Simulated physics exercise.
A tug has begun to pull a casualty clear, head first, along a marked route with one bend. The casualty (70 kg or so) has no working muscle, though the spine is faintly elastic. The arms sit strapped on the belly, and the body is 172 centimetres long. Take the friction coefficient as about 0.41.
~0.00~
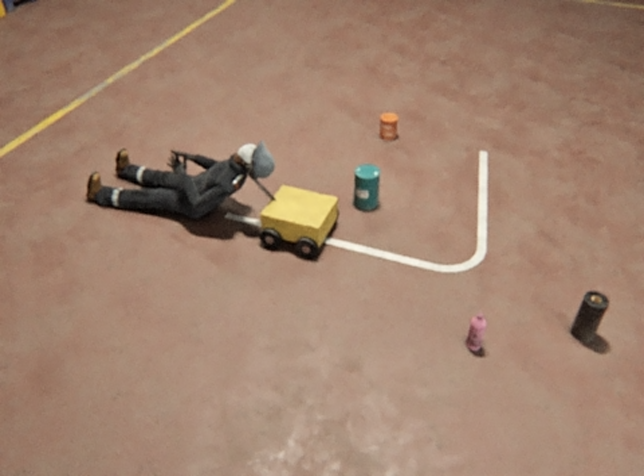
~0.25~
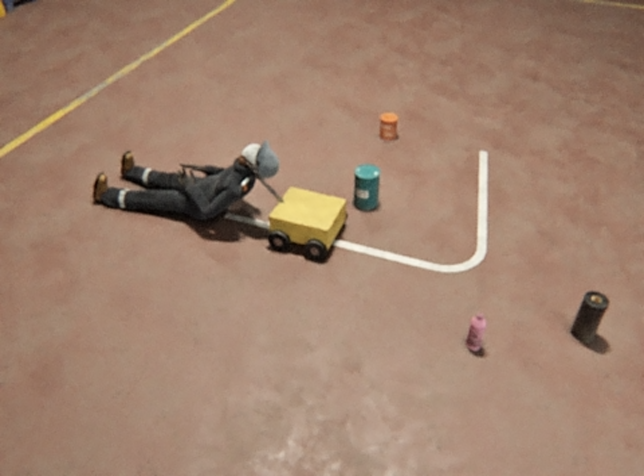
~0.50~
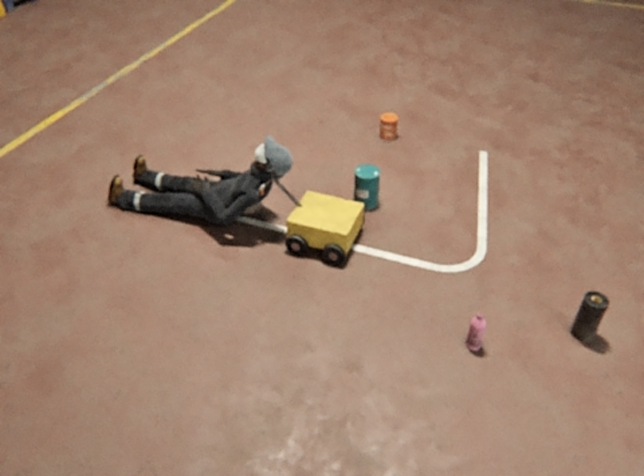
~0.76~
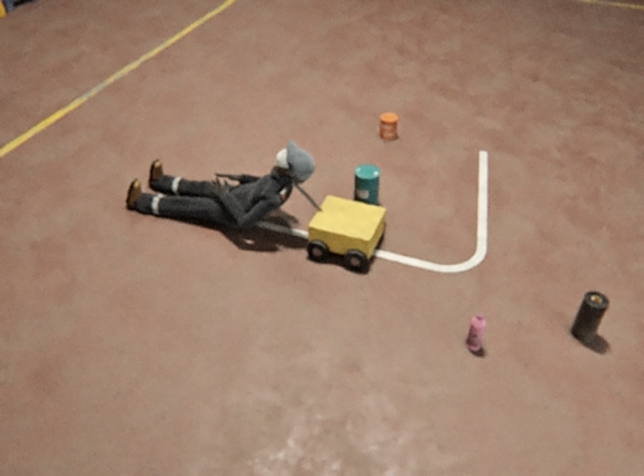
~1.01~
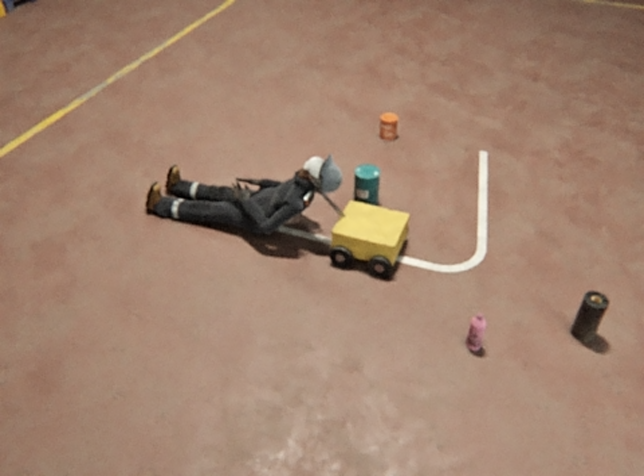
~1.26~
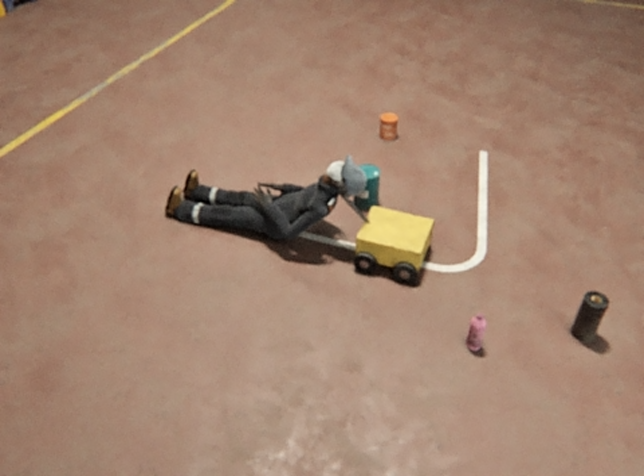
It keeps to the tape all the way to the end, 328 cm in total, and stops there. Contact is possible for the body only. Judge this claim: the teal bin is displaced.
It is undisturbed.
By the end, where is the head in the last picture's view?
Near (498, 85).
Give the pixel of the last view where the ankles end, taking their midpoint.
Roughly at (441, 221).
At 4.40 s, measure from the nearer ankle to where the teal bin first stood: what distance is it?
The gap is about 40 cm.
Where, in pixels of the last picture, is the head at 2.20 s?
Near pixel (447, 201).
After 2.20 s the teal bin is where it stood, near (367, 187) in the last picture's view; the nearer ankle is 77 cm from that spot.
After 2.90 s the teal bin is where it stood, near (367, 187) in the last picture's view; the nearer ankle is 53 cm from that spot.
After 3.60 s the teal bin is where it stood, near (367, 187) in the last picture's view; the black post where it stood; the nearer ankle is 46 cm from that spot.
After 4.40 s the teal bin is where it stood, near (367, 187) in the last picture's view; the nearer ankle is 41 cm from that spot.
By 5.2 s, teal bin stays put; orange can stays put; black post stays put; pink bottle stays put.
